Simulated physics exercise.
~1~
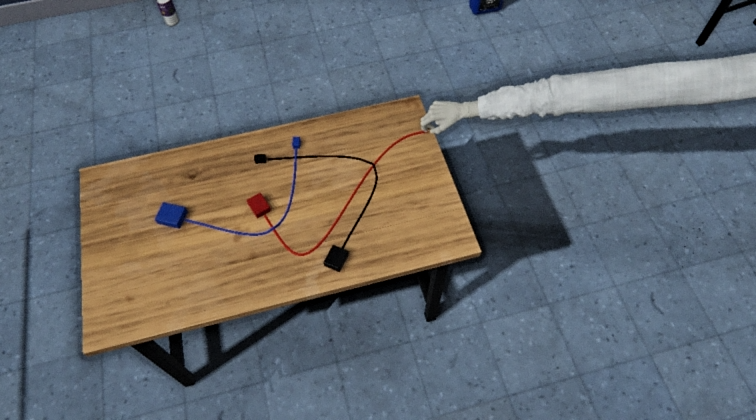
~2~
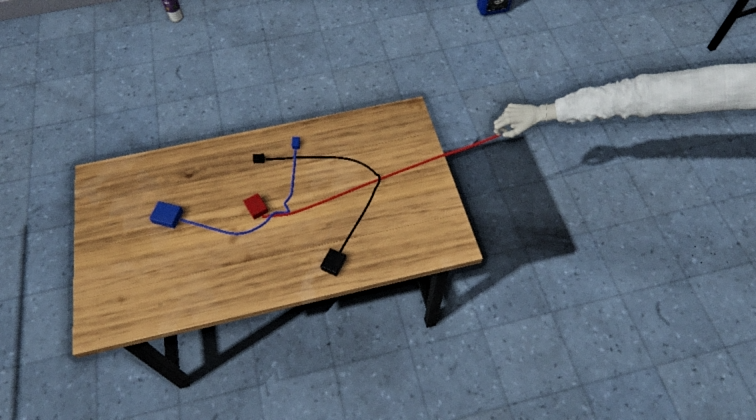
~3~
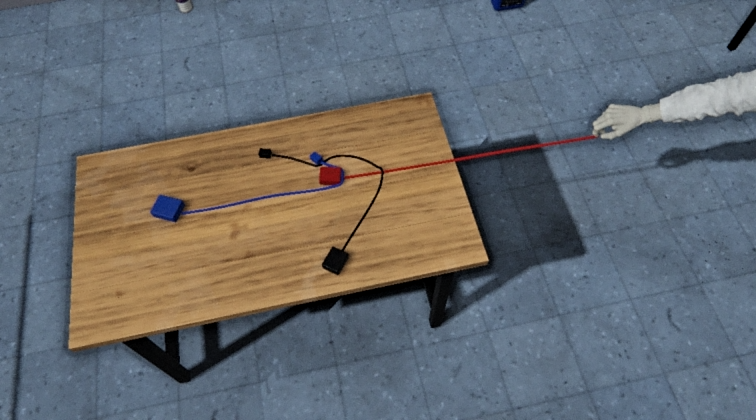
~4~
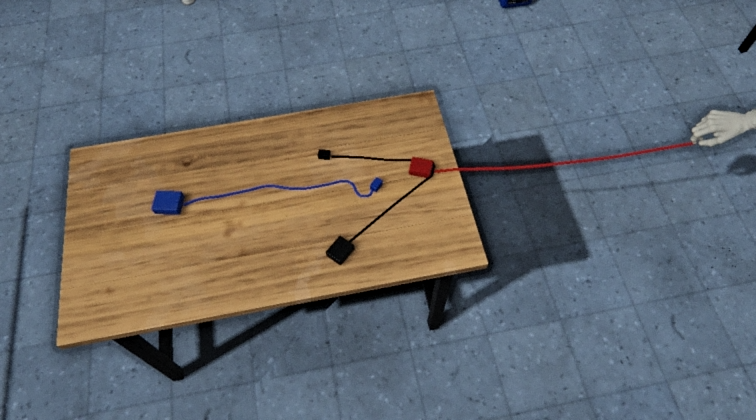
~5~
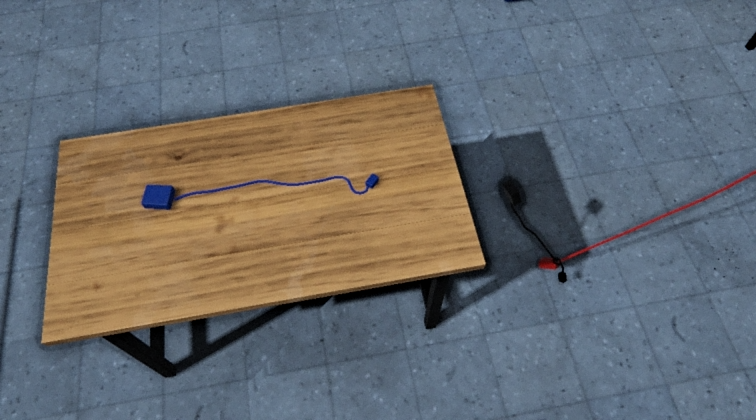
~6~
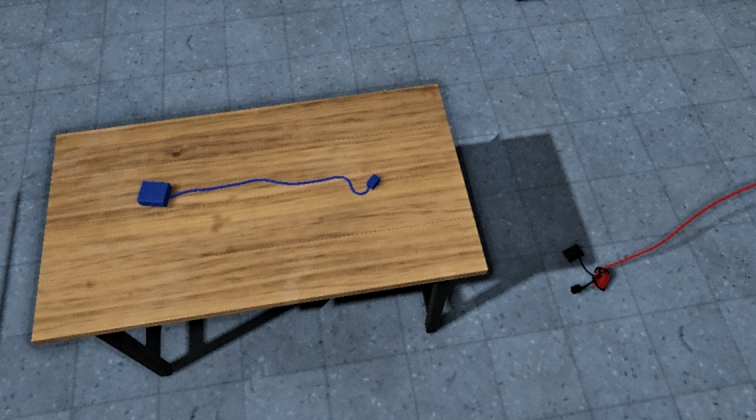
A pale-sleeved arm reaches in from the right over a wooden table on a blue-grey tiled floor, seen from above. Blue, red and black leads with block chargers lie across one another, the blue charger at left, the red near the middle and the black nearer the front. The hand pulls the red lead rightwards, and its charger slides along, dragging the small blue plug before catching the black lead. Red and black leads go over the right edge together. They end on the floor, while the blue lead stays on the table, its charger barely moved.
